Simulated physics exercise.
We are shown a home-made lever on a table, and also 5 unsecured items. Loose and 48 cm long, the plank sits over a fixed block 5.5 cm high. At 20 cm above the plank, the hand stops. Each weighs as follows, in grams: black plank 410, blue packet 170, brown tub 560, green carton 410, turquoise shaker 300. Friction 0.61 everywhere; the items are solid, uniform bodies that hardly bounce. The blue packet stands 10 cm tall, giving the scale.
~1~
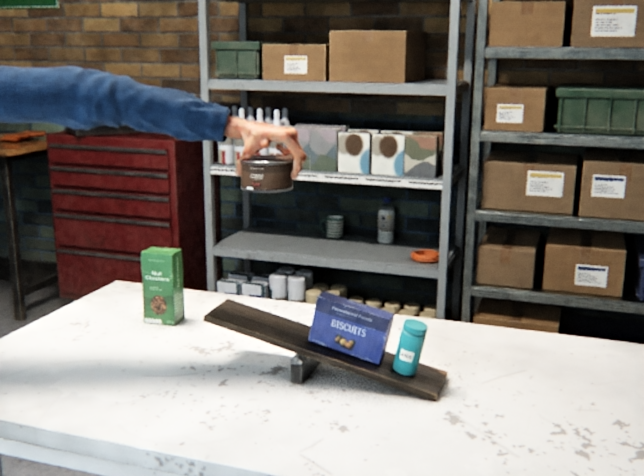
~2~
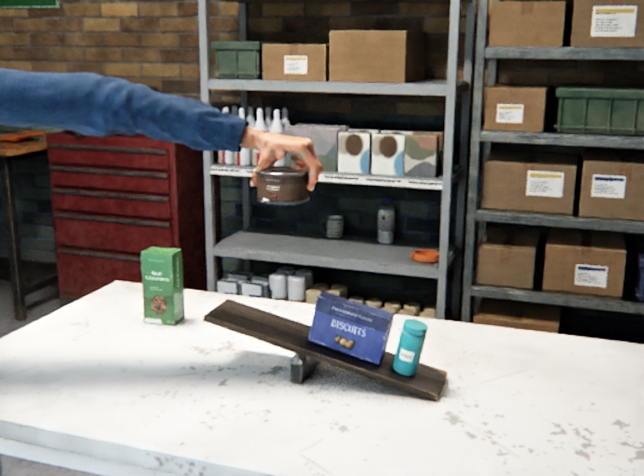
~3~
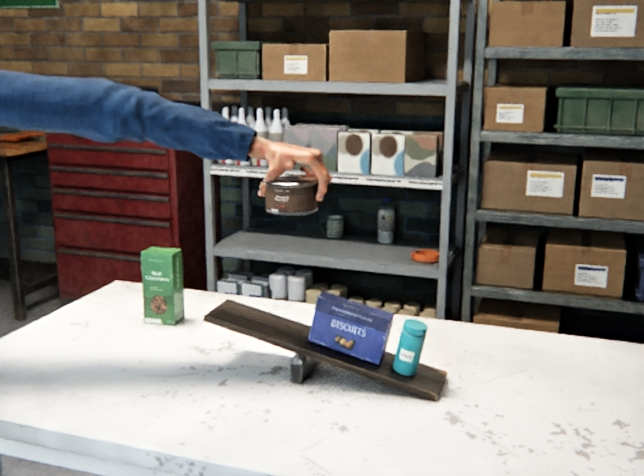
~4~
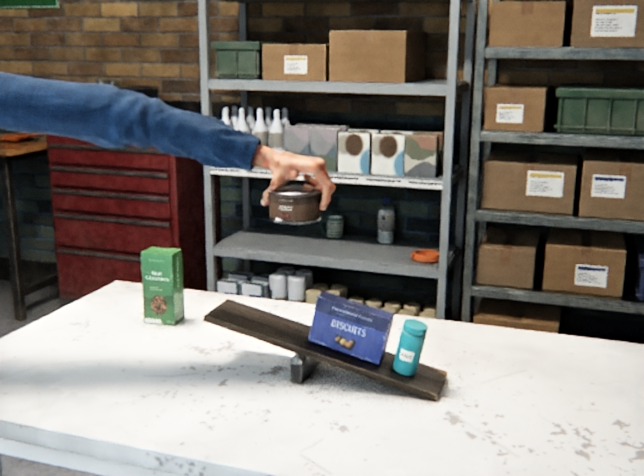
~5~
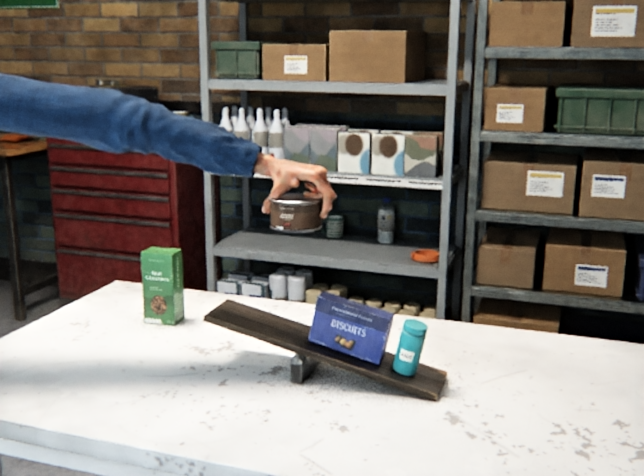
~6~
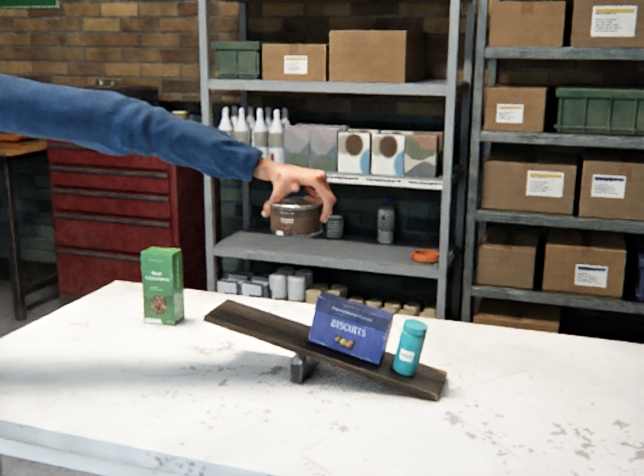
At first, a hand in a blue sleeve holds a brown tub high above a tilted black plank carrying a blue packet and a turquoise shaker, with a green carton to the left. The hand moves the tub slightly right and gradually lowers it, then holds it still above the unmoving plank.
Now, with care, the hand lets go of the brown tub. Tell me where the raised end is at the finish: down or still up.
The raised end is still up.
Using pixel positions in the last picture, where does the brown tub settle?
About (301, 321).
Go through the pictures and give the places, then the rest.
In the first frame, 10 cm from its drop point; brown tub (267, 174); black plank (324, 346).
In the second frame, 7 cm from its drop point; brown tub (283, 185); green carton (163, 286).
In the third frame, 4 cm from its drop point; brown tub (291, 195); black plank (324, 346).
In the fourth frame, 2 cm from its drop point; brown tub (295, 204); green carton (163, 286).
In the fifth frame, 1 cm from its drop point; brown tub (296, 212); black plank (324, 346).
Held still over the plank; brown tub (296, 217); green carton (163, 286), in the sixth frame.
Then, 0.20 s later than the last frame, plank at 12°, leaning as at the start; brown tub 5 cm from its spot near (296, 242).
Then, 0.30 s later than the last frame, plank at 12°, leaning as at the start; brown tub tilted 9° near (292, 309); blue packet 2 cm from its spot.
Then, 0.40 s later than the last frame, plank at 9°, leaning as at the start; brown tub tilted 9° near (299, 322); blue packet 2 cm from its spot; turquoise shaker tilted 3°.
When it is over, plank at 12°, leaning as at the start; not toppled but over 4 cm from the start, brown tub; the other 4 within 4 cm of the start. End places, in pixels of the last picture, brown tub near (301, 321). The plank ends as it began.
